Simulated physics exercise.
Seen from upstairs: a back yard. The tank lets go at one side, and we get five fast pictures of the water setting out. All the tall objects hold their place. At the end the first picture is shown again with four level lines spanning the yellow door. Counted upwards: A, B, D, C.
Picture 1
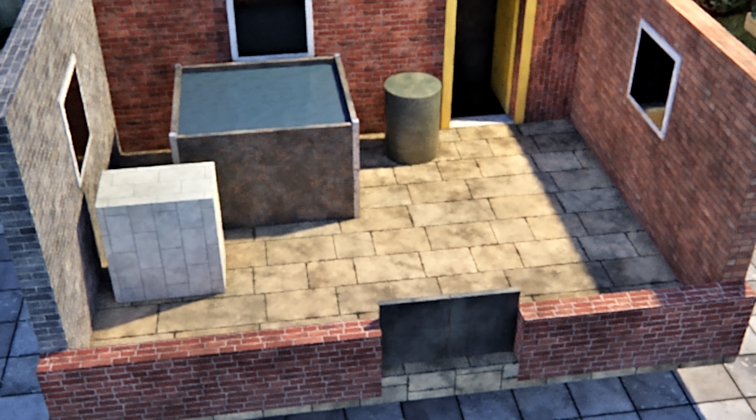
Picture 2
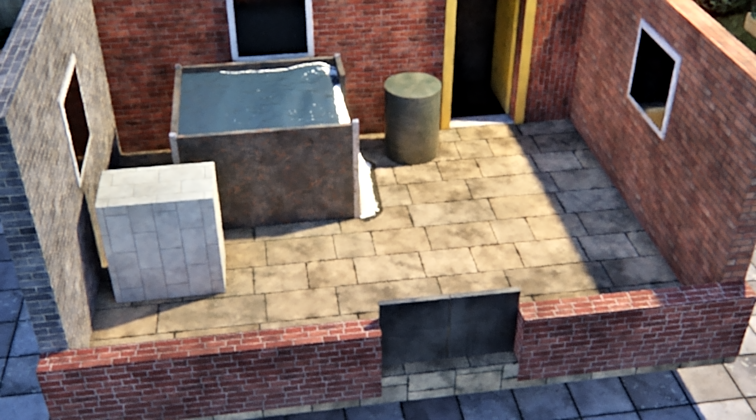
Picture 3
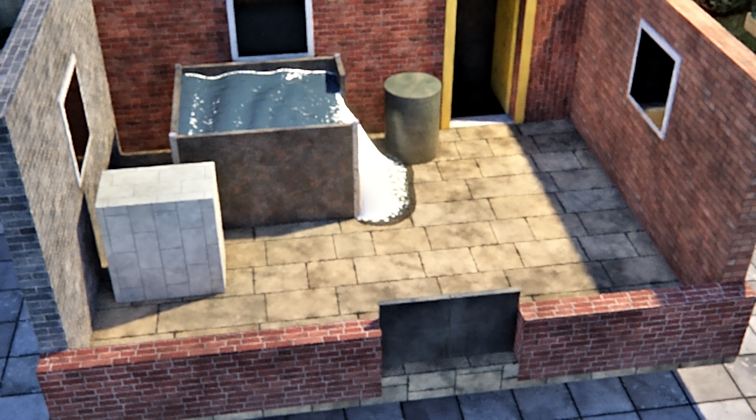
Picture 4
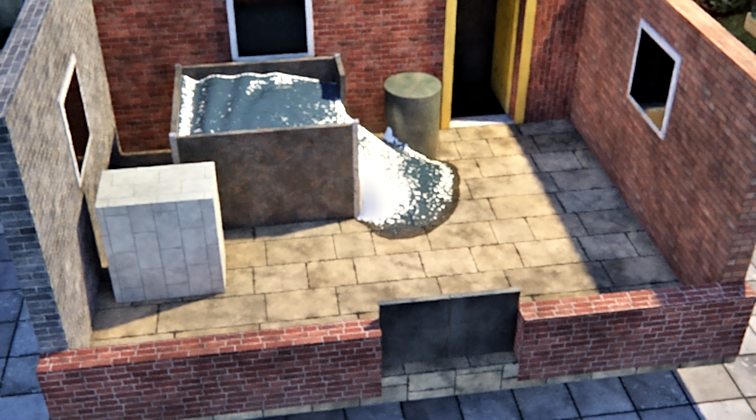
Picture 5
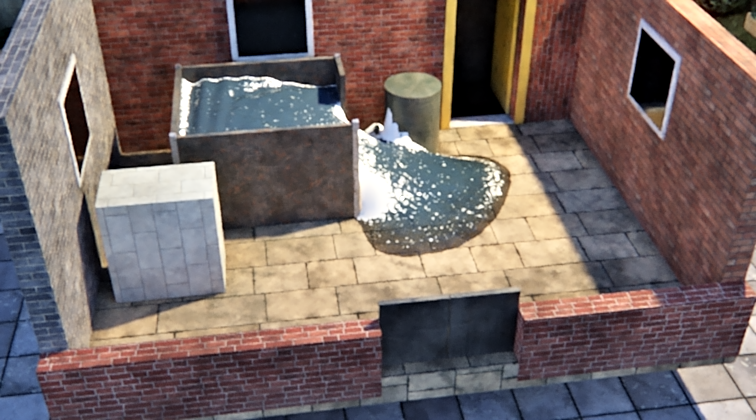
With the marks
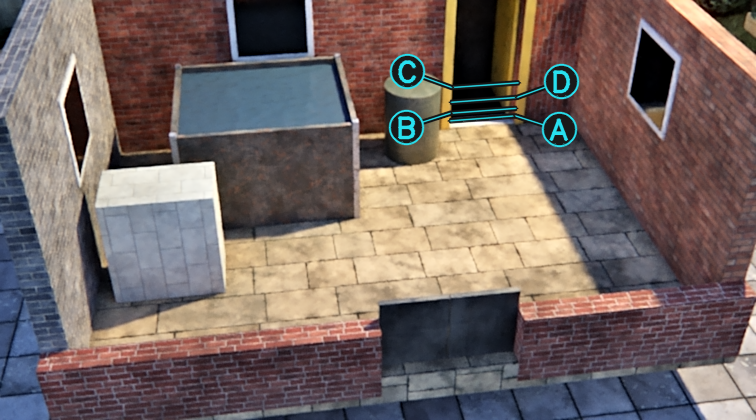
Water in a square tank in a brick-walled yard began pouring out on the right side, then fanned across the paving past a round drum in a widening, foamy pool, while the tank's level dropped.
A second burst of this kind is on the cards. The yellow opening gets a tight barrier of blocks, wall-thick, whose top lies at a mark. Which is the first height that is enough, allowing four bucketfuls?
The answer is mark B.
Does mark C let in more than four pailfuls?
No.
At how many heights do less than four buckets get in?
Three of them.
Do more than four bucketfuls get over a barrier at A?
Yes, it does.
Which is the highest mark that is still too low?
The answer is A.
On the marked copy, A at (482, 118); B at (483, 110); C at (485, 85); D at (484, 99); from the bottom up A, B, D, C.
For mark A, about 8 bucketfuls get in.
For mark B, a splash gets over, under a bucket.
For mark C, nothing gets over.
For mark D, nothing gets over.
